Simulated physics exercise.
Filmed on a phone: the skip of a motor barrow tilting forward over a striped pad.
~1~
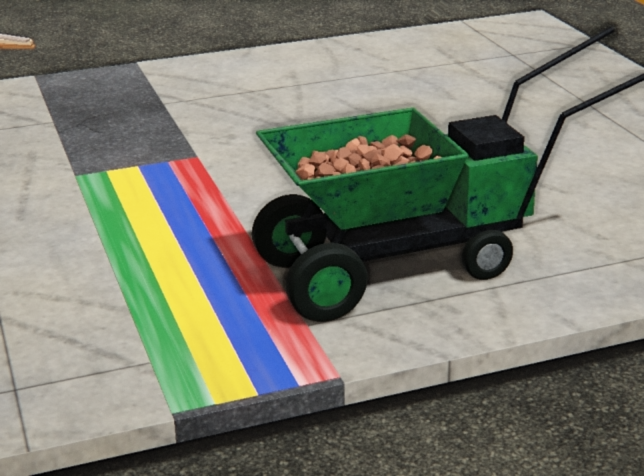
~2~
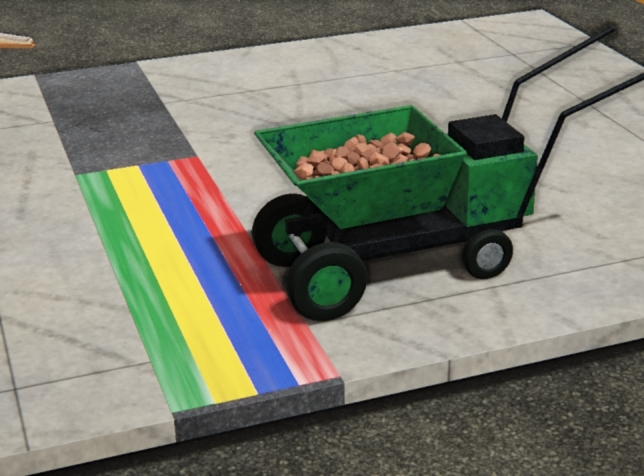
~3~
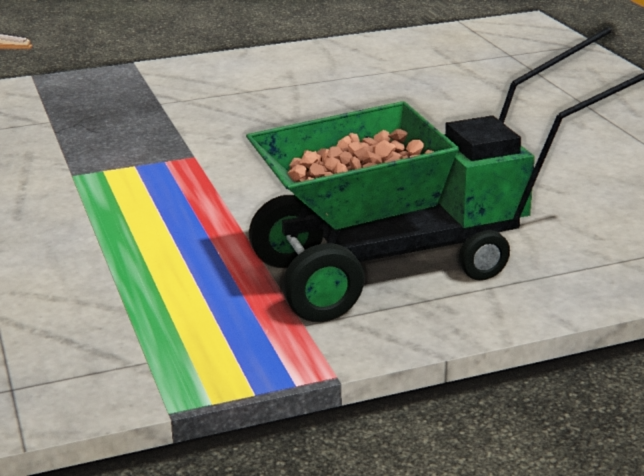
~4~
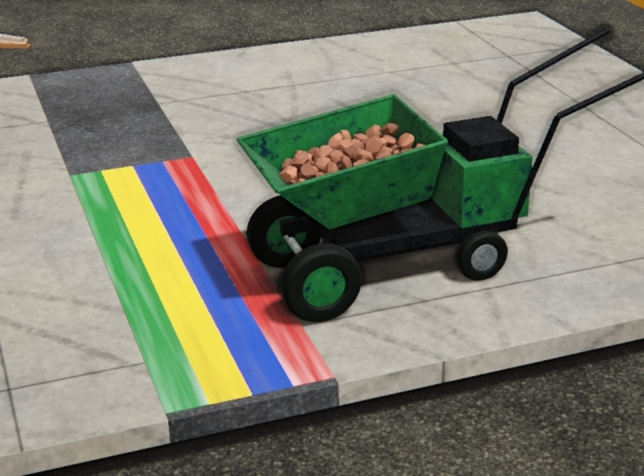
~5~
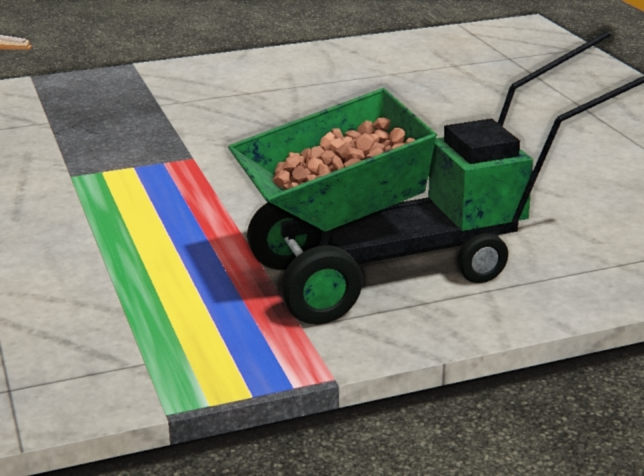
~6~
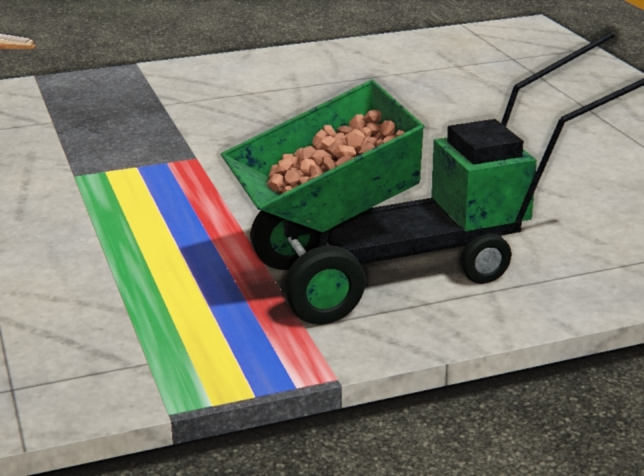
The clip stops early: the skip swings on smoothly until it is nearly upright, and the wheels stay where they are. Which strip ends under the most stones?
Most lies over the green band.
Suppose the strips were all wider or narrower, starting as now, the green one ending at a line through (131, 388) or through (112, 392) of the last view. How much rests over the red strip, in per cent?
The first gives 0 %, the second 0 %.
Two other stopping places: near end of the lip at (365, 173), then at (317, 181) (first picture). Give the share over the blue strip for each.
First some 40, then 10 per cent.
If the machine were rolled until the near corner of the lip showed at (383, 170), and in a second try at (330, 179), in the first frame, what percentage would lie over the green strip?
In turn 10 and 30 in a hundred.
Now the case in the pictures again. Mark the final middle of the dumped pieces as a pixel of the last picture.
Roughly at (149, 316).
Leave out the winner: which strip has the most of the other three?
It is that yellow strip.
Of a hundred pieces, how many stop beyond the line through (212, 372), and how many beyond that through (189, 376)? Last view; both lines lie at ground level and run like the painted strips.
About 80 and 60 per cent.
Soon, skip tipped steeply; all in the skip.
A while on, skip tipped right over; about two thirds in the skip; a small part over the yellow strip; about a quarter over the green strip; a stray few off the paint.
Towards the end, skip tipped right over; a small part in the skip; about a quarter over the yellow strip; about a third over the green strip; about a third off the paint.
Finally, skip tipped right over; a stray few in the skip; none over the red strip; none over the blue strip; about a quarter over the yellow strip; about a third over the green strip; about a third off the paint.
